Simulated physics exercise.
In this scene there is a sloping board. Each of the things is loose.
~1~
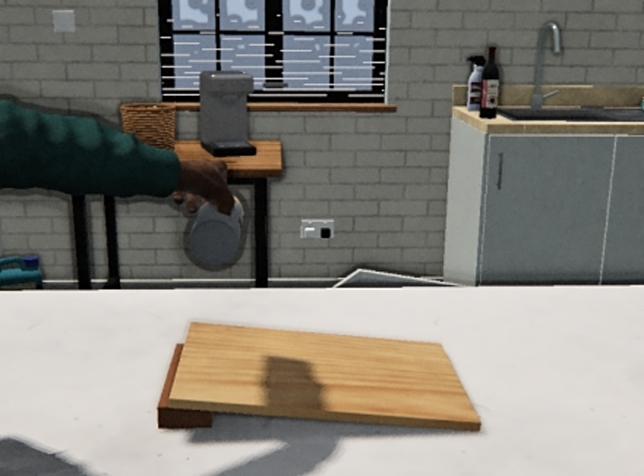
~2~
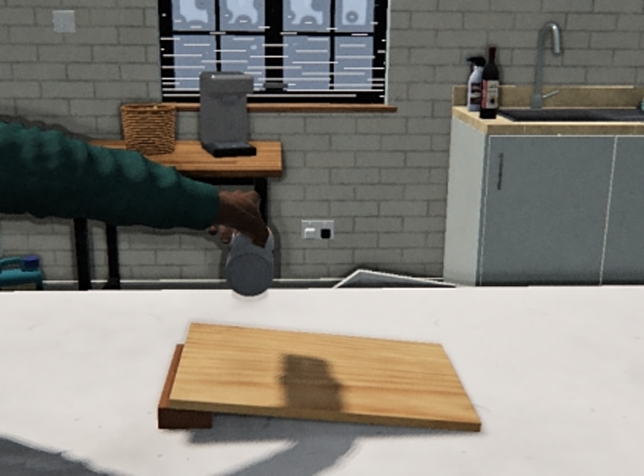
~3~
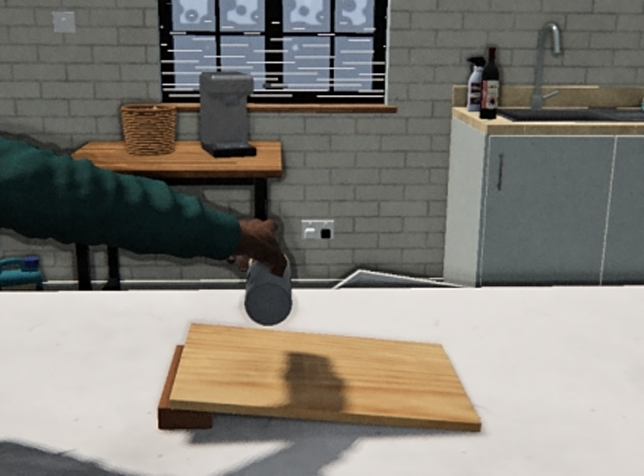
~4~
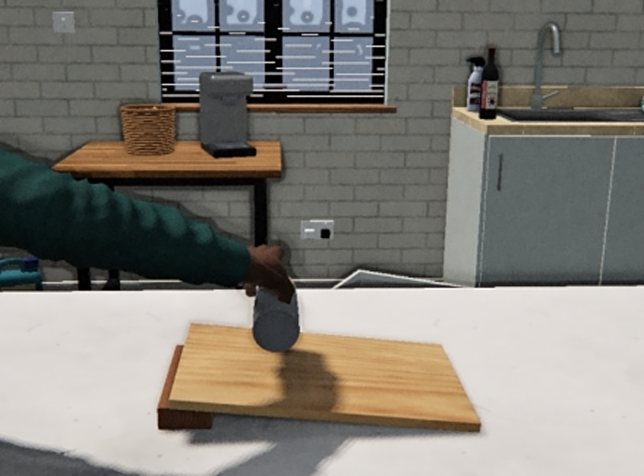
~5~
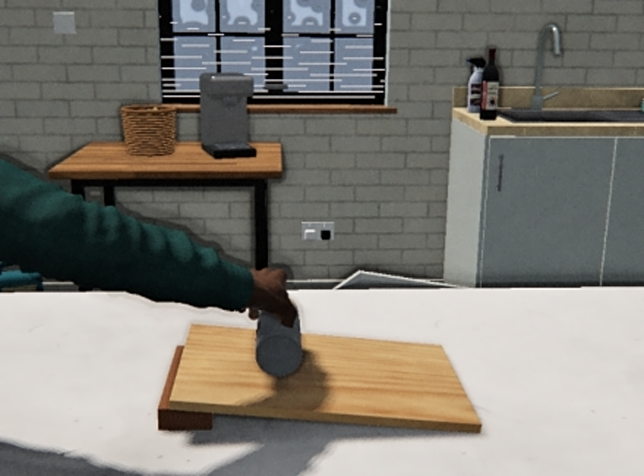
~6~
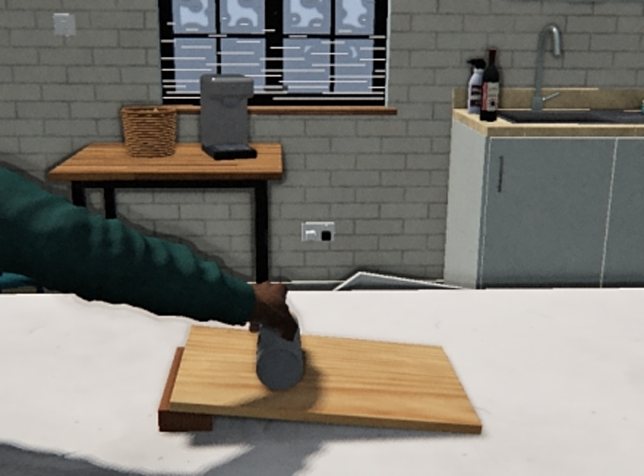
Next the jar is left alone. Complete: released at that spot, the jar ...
Released at that spot, the jar travels down the board.
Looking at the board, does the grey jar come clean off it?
Off the top.
Then, 1.00 s past the last view, grey jar displaced well along near (426, 358).
Then, 1.70 s past the last view, grey jar now off the board.
Then, 2.40 s past the last view, things are still on the move.
Then, 2.80 s past the last view, as before.
Finally, off the board, grey jar. The grey jar goes downhill.
